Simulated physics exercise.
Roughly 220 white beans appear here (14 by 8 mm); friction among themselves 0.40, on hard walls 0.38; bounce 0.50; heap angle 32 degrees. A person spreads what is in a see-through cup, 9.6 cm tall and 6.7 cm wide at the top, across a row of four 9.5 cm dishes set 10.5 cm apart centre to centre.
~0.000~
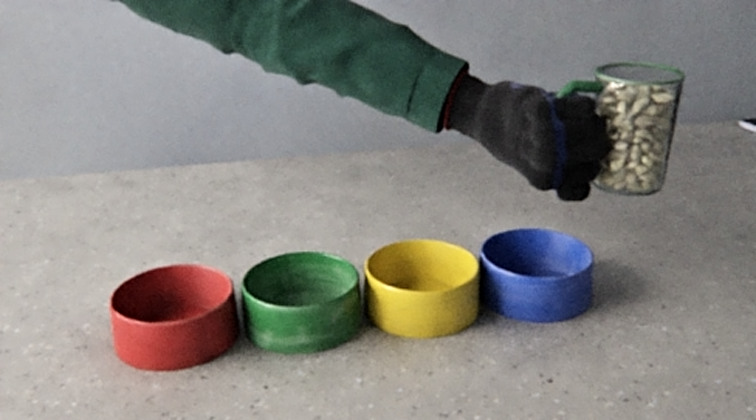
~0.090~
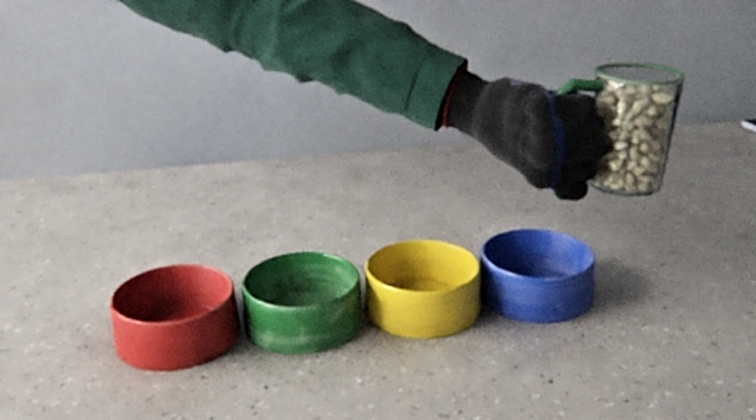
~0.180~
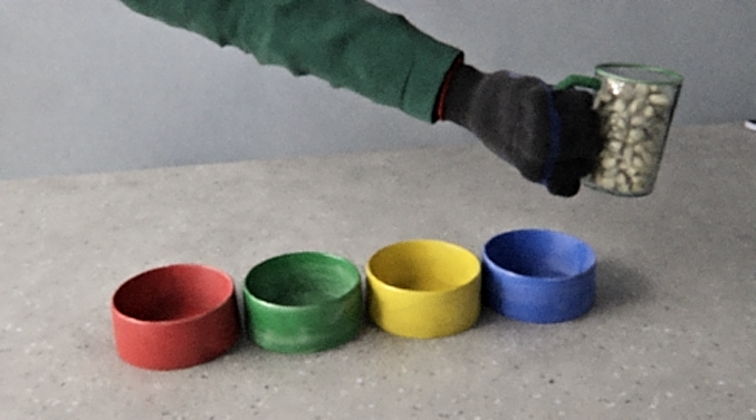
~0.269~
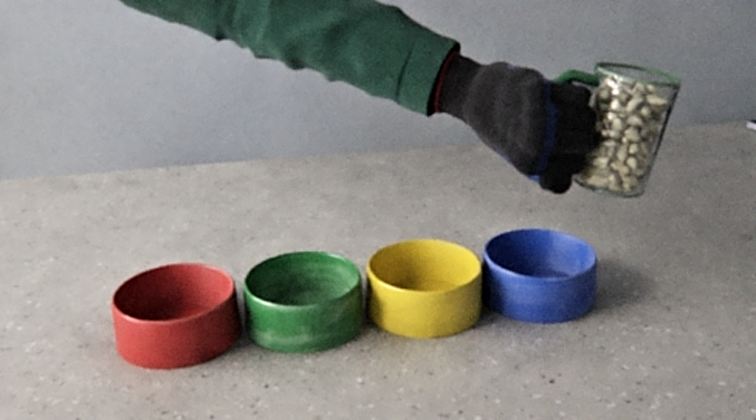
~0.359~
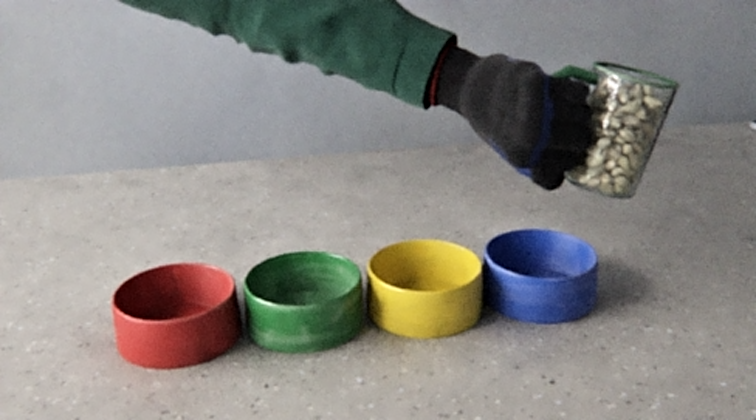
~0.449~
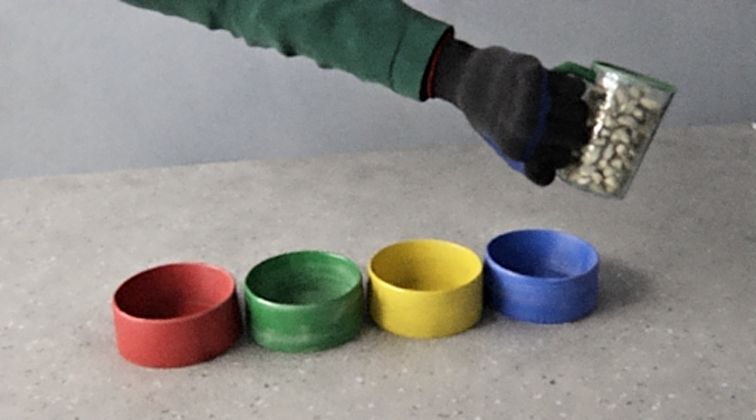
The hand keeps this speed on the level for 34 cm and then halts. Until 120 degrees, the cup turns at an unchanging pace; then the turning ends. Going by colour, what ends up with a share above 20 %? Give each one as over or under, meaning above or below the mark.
Red dish: Under, blue dish: Over, green dish: Under, yellow dish: Under, counter: Under.
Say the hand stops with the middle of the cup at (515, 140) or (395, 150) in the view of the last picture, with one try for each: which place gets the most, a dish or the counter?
Blue; blue.
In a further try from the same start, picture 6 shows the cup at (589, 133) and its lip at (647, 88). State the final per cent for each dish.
It'd finish with red at 0, blue at 0, green at 40 and yellow at 40.
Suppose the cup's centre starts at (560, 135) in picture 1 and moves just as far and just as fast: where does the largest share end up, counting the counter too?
Yellow.
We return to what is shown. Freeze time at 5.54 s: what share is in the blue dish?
By that moment, around 85 percent has got there.
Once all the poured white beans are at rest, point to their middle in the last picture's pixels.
(528, 277) or so.
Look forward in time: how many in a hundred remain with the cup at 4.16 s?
I'd put it at roughly 0 per cent.
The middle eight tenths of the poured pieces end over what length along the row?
It spans roughly 7 centimetres along the row.
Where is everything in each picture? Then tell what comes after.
In the first picture, cup at (633, 129), tilt 0 degrees, lip at (677, 71), moved 0.0 cm; middle of the pieces at (634, 143); blue dish at (536, 253); yellow dish at (422, 265); green dish at (300, 278); red dish at (172, 293).
In the second picture, cup at (632, 130), tilt 2 degrees, lip at (677, 72), moved 0.2 cm; middle of the pieces at (633, 143).
In the third picture, cup at (627, 130), tilt 5 degrees, lip at (676, 75), moved 0.8 cm; middle of the pieces at (627, 144).
In the fourth picture, cup at (622, 130), tilt 10 degrees, lip at (674, 78), moved 1.4 cm; middle of the pieces at (621, 144).
In the fifth picture, cup at (617, 131), tilt 14 degrees, lip at (671, 82), moved 1.9 cm; middle of the pieces at (615, 144).
In the sixth picture, cup at (611, 131), tilt 18 degrees, lip at (669, 86), moved 2.5 cm; middle of the pieces at (609, 145); blue dish at (541, 253); yellow dish at (425, 265); green dish at (303, 277); red dish at (175, 290). The cup turns about 45 degrees a second and travels 6 cm a second.
After 2.67 s, tilt 119 degrees; cup holds 40 %, blue 55 %.
Then, at 4.16 s, tilt 120 degrees; cup holds 0 %, blue 85 %, yellow 5 %.
Then, at 5.54 s, tilt 120 degrees; cup holds 0 %, blue 85 %, yellow 5 %.
In the end, at 5.8 s, red 0 %, blue 85 %, green 0 %, yellow 5 %, counter 10 %.
